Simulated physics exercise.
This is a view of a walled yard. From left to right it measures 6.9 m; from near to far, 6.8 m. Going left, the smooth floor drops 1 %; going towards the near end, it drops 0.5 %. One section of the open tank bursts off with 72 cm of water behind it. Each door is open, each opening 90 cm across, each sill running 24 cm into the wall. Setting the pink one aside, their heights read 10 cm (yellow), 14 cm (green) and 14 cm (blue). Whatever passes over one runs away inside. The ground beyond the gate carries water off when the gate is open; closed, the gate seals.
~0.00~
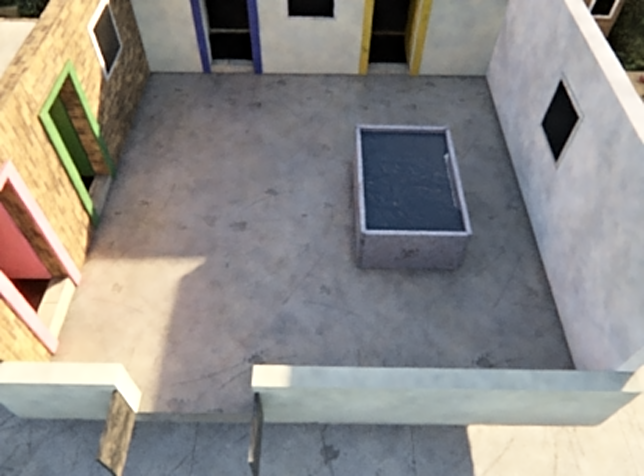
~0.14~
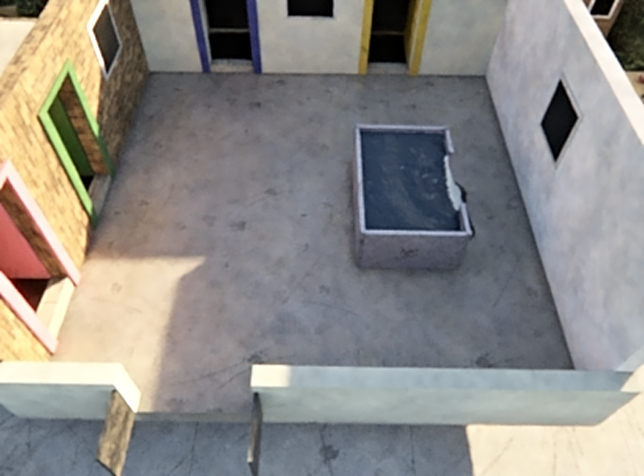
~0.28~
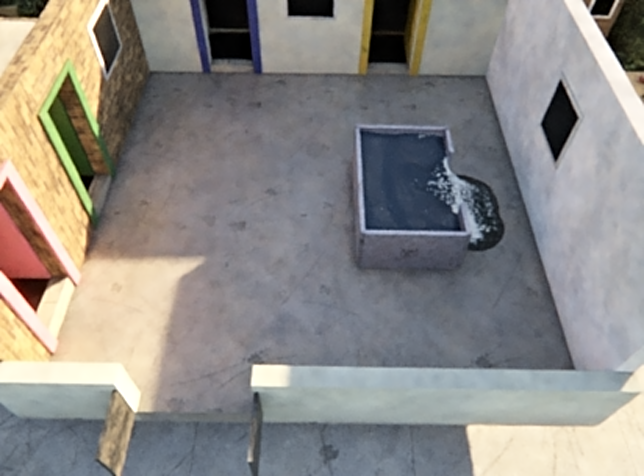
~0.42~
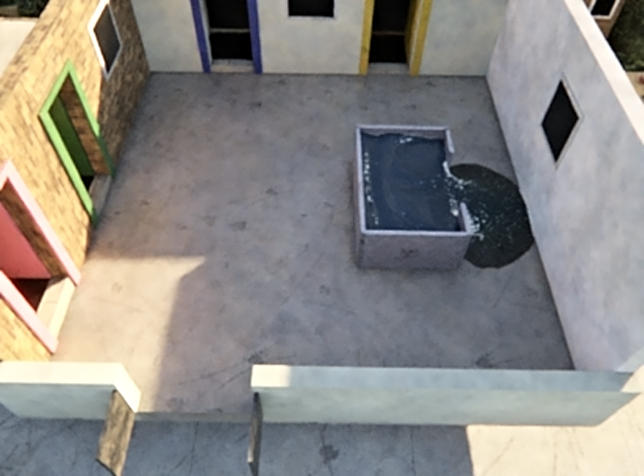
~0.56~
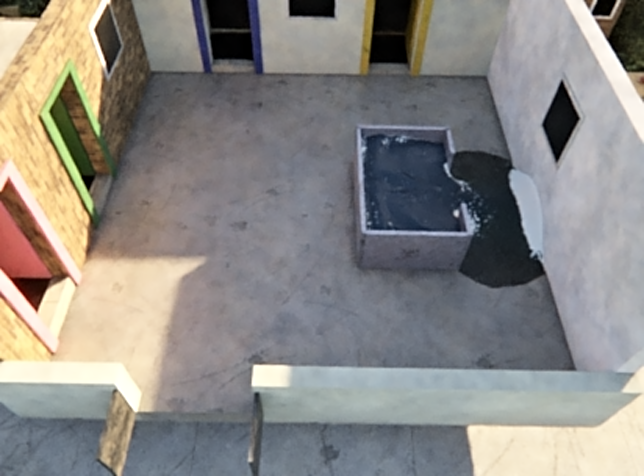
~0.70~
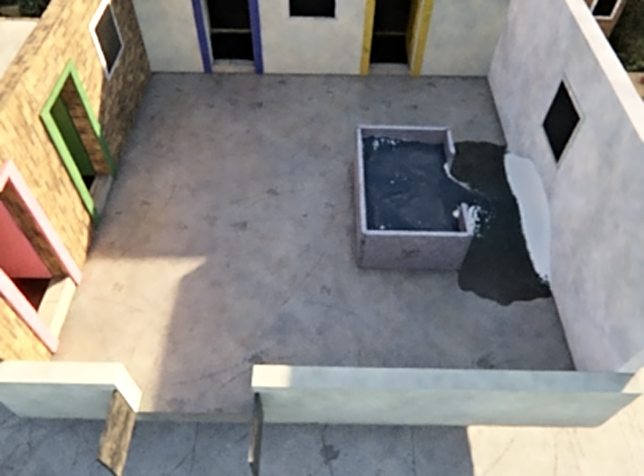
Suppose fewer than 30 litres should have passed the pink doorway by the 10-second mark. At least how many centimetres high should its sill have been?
I would say at least 7 cm.
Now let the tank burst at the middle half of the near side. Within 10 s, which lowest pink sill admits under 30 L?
Some 9.5 centimetres.
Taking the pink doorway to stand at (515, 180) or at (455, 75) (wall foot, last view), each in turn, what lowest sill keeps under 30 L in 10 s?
Minimums: About 32 cm and 17 cm.
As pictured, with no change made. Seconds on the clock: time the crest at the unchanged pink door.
Approximately 6.5 s.
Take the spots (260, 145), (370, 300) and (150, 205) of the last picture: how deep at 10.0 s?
First 4, then 2, then 9 cm.
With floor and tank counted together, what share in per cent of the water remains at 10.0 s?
I'd say near 98 per cent is still there.
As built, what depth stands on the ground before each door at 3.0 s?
Door by door, in centimetres - yellow 13, green 0, blue 0, pink 0.
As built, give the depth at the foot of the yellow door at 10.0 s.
Some 3.5 cm.
After 1.4 s water covers 15 % of the floor, deepest (46 cm) near (515, 214); it has not reached the pink door.
After 3.0 s water covers 35 % of the floor, deepest (28 cm) near (515, 214); it has not reached the pink door.
After 10.0 s water covers 95 % of the floor, deepest (12 cm) near (66, 315); 11 cm at the pink door, 0 litres in over its 24 cm sill.
At the pink door as built, the water arrived by 4.5 s and peaked near 12 cm at 6.6 s.
With a sill of 6.5 cm, 41 litres would have come in within the 10 s; with 8 cm, 19 litres. So under 30 litres takes about 7 cm.
